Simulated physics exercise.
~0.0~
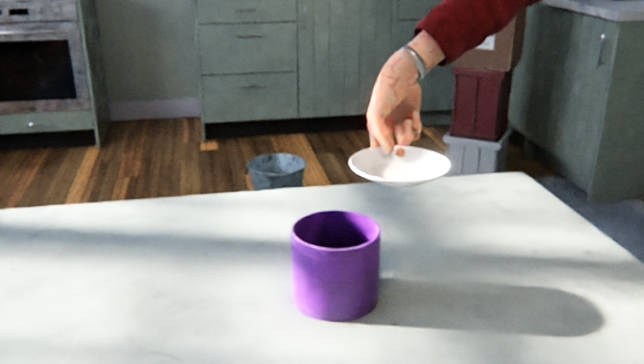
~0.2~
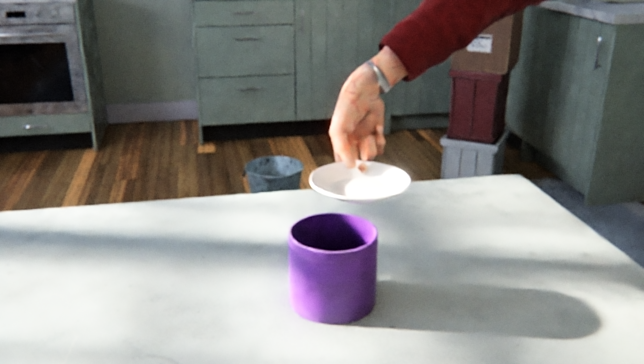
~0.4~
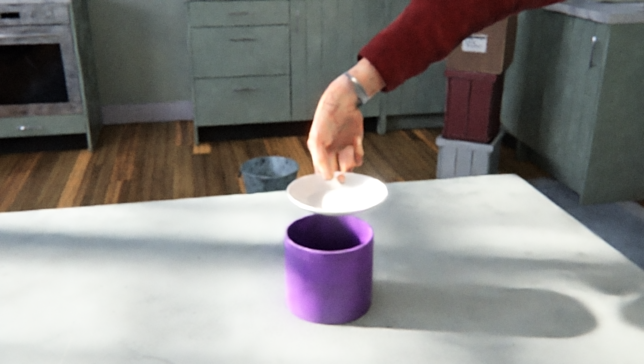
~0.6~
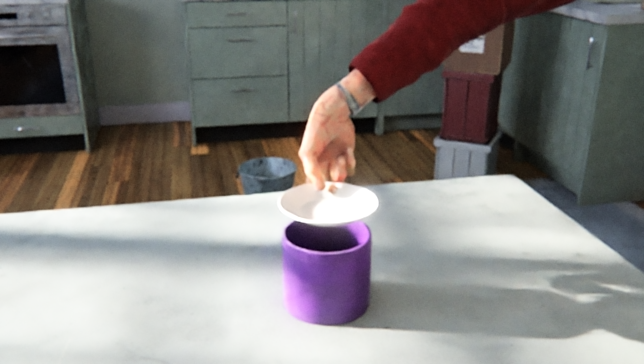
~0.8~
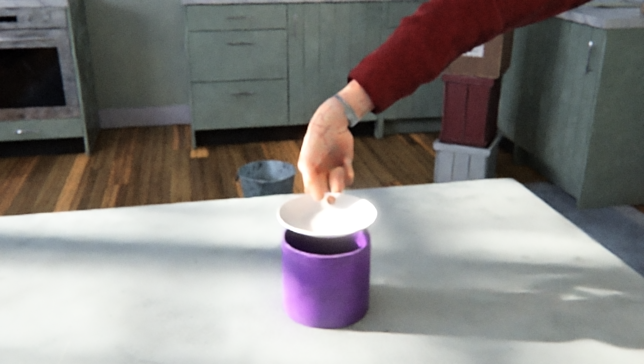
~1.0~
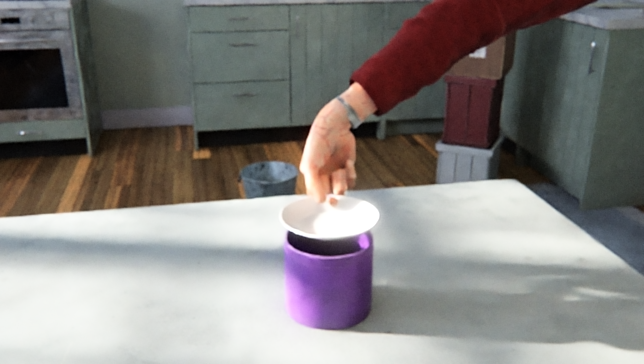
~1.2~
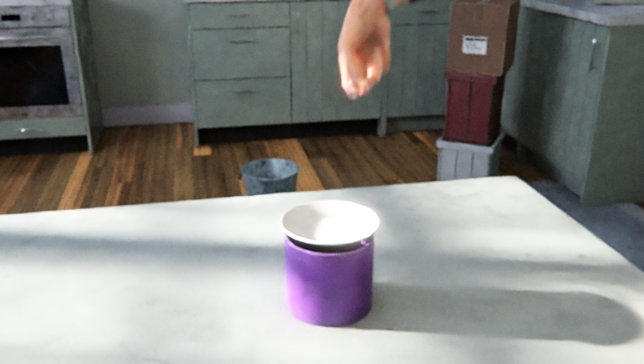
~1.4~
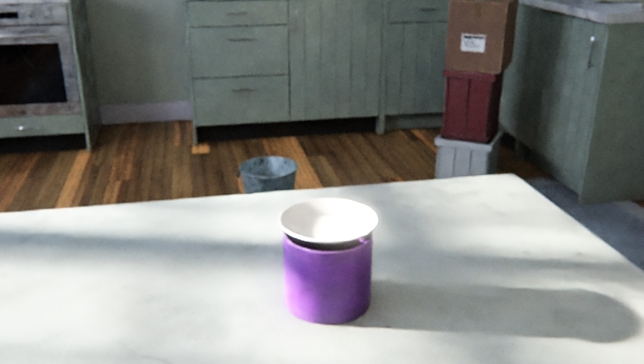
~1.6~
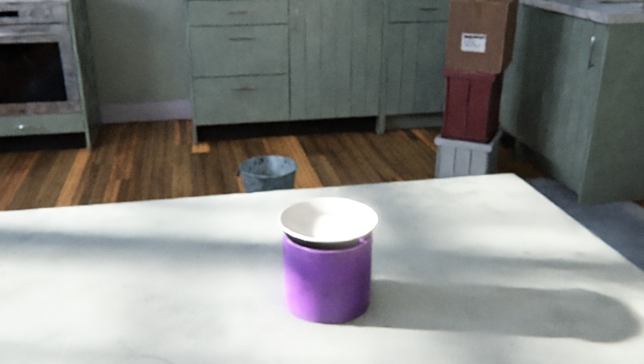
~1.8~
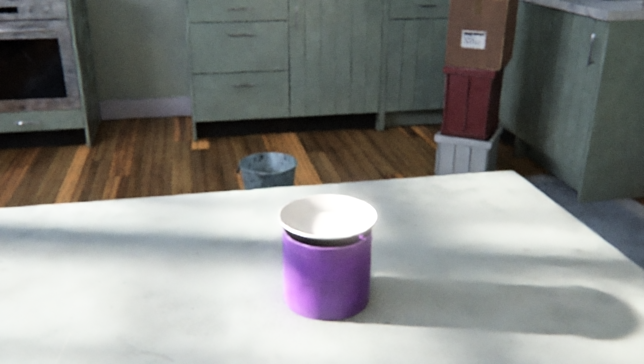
In a kitchen, a hand in a red sleeve carried a white saucer leftward over an open purple container on a pale table, lowered it onto the rim, then let go and drew away, leaving the saucer resting on top like a lid.
